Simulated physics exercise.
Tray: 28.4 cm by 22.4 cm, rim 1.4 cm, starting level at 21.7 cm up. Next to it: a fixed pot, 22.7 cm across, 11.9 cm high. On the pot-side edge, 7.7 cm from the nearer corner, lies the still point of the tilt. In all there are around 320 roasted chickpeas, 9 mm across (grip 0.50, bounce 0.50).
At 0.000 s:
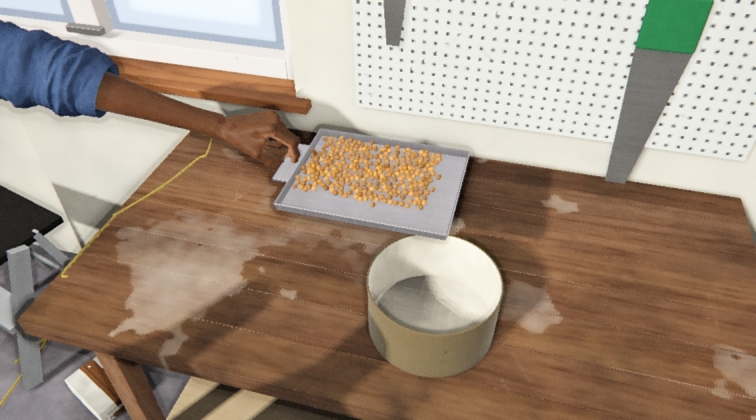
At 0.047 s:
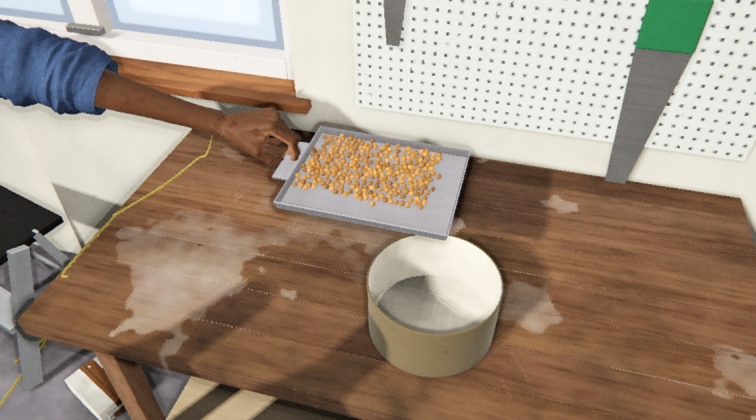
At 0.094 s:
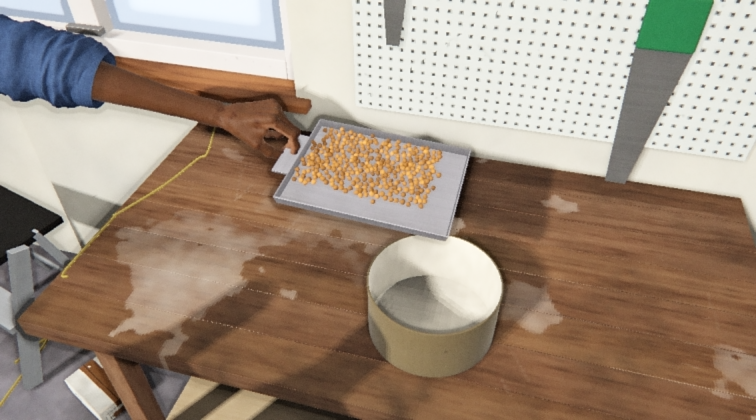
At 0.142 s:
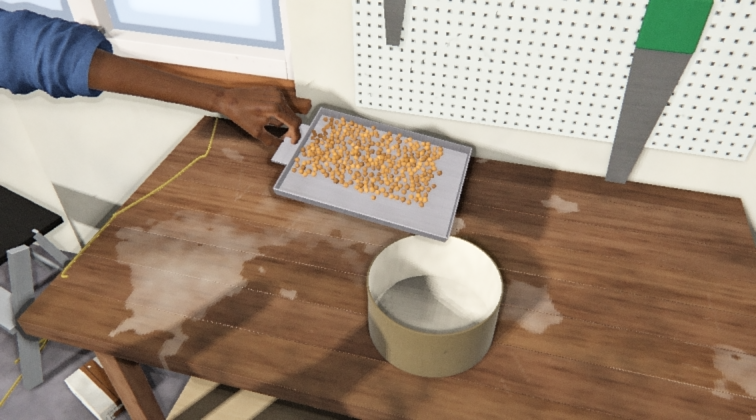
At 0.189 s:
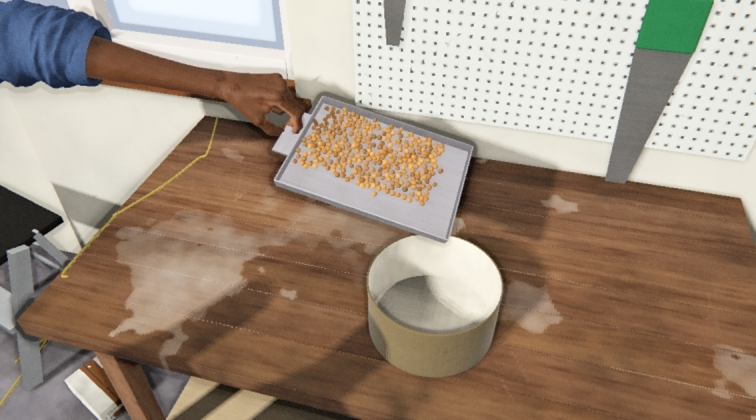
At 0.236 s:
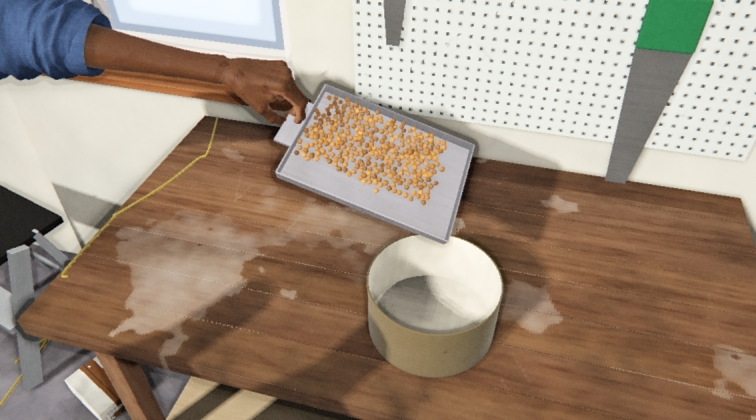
A gray tray spread with small orange-brown pieces rested on a wooden table behind a round pot, then steadily tilted as a hand in a blue sleeve lifted its left end.
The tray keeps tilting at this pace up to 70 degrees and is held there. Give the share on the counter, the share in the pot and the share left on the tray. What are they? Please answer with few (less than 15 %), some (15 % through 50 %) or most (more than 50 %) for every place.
Counter: Few, pot: Most, tray: Some.
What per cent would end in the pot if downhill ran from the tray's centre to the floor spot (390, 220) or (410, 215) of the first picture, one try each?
Around 55 % for the first direction, around 80 % for the second.
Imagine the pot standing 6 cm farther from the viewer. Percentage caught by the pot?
Share in pot: Approx. 55 %.
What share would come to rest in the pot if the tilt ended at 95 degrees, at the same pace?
Result: Close to 85 %.
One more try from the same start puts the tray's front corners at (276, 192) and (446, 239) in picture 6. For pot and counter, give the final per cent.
You'd end with pot at 20 and counter at 0.
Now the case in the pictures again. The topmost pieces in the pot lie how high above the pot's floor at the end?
Some 2.0 cm up.
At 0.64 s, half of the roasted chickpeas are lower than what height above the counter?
The halfway mark is near 26 cm.
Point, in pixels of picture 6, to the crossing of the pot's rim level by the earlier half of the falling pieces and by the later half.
I'd mark about (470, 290) for the first half, then (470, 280) for the second.
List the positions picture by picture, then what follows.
In the first frame, tray tilt 0 degrees, front corners at (277, 203) and (446, 234); middle of the pieces at (370, 171); pot at (435, 280).
In the second frame, tray tilt 1 degrees, front corners at (276, 201) and (446, 234); middle of the pieces at (370, 170).
In the third frame, tray tilt 4 degrees, front corners at (276, 196) and (446, 235), lowest corner right front; middle of the pieces at (370, 166).
In the fourth frame, tray tilt 9 degrees, front corners at (276, 188) and (447, 236), lowest corner right front; middle of the pieces at (371, 160).
In the fifth frame, tray tilt 14 degrees, front corners at (277, 179) and (447, 238), lowest corner right front; middle of the pieces at (373, 154).
In the sixth frame, tray tilt 19 degrees, front corners at (278, 171) and (447, 240), lowest corner right front; middle of the pieces at (375, 148); pot at (435, 280). Its pace works out near 110 degrees a second.
After 0.48 s, tilt 45 degrees; the tray holds 100 %, the pot 0 %.
After 0.64 s, tilt 62 degrees; the tray holds 100 %, the pot 0 %.
After 0.92 s, tilt 70 degrees; the tray holds 40 %, the pot 50 %.
In the end, at 1.8 s, counter 10 %, pot 60 %, tray 35 %.
